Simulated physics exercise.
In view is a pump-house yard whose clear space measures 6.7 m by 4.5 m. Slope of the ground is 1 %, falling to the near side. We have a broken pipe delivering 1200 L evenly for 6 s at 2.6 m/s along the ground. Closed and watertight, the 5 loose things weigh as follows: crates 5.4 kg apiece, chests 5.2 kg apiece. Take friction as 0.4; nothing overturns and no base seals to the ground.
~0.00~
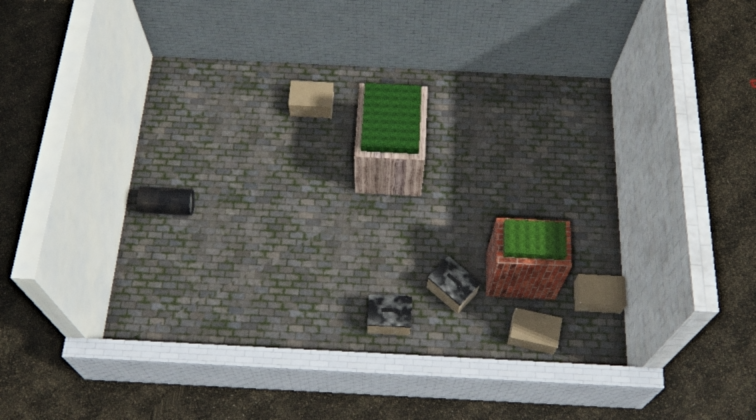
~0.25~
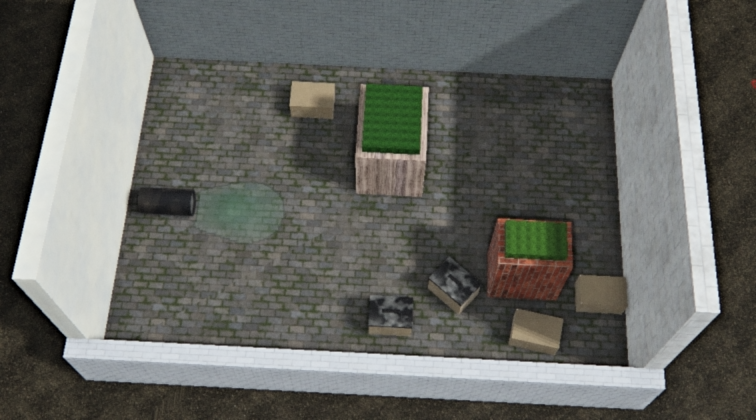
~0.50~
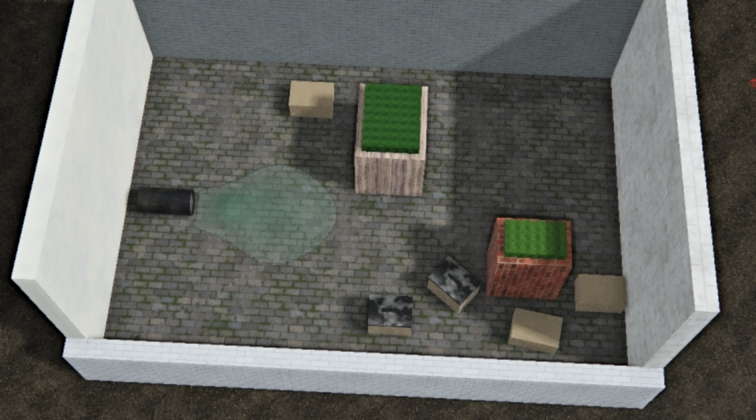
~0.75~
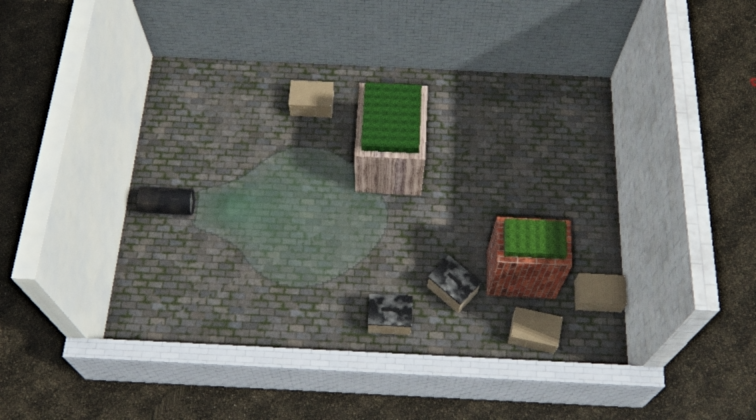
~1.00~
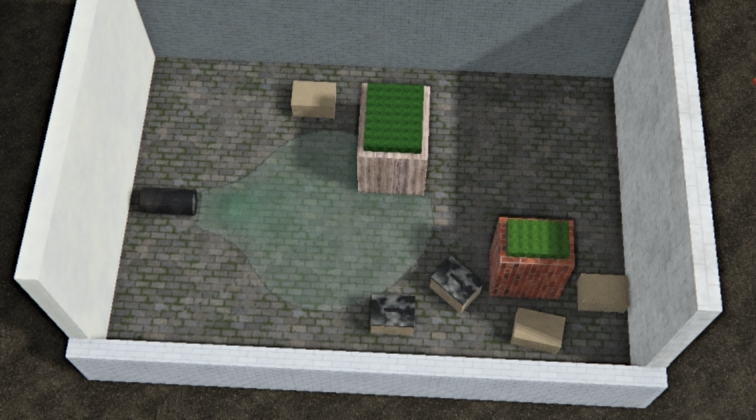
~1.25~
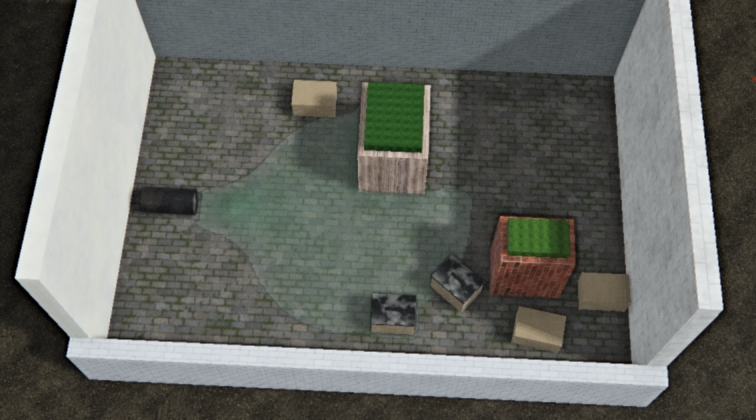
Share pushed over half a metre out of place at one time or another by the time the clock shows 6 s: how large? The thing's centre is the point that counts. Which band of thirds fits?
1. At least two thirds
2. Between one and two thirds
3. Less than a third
The answer is 1.
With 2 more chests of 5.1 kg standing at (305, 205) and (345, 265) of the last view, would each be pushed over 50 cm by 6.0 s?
Going in order, that's too far and then too far.
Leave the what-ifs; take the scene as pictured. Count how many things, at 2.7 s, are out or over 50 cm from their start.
By my tally, 2.
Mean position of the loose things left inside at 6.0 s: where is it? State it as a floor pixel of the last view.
They average out to somewhere around (506, 260).
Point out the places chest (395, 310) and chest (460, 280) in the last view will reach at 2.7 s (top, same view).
Roughly (453, 344), then roughly (499, 323).
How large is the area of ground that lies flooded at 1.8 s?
Near 10.0 m2 in all.
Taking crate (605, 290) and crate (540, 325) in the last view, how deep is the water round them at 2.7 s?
First roughly 0 cm, second roughly 2 cm.
After 1.8 s 0 of 5 are over 50 cm from their spots; 0 afloat.
After 2.7 s 2 of 5 are over 50 cm from their spots; 2 afloat.
After 4.2 s 4 of 5 are over 50 cm from their spots; 4 afloat.
After 6.0 s 5 of 5 are over 50 cm from their spots, and 5 have been at some point; 4 afloat.
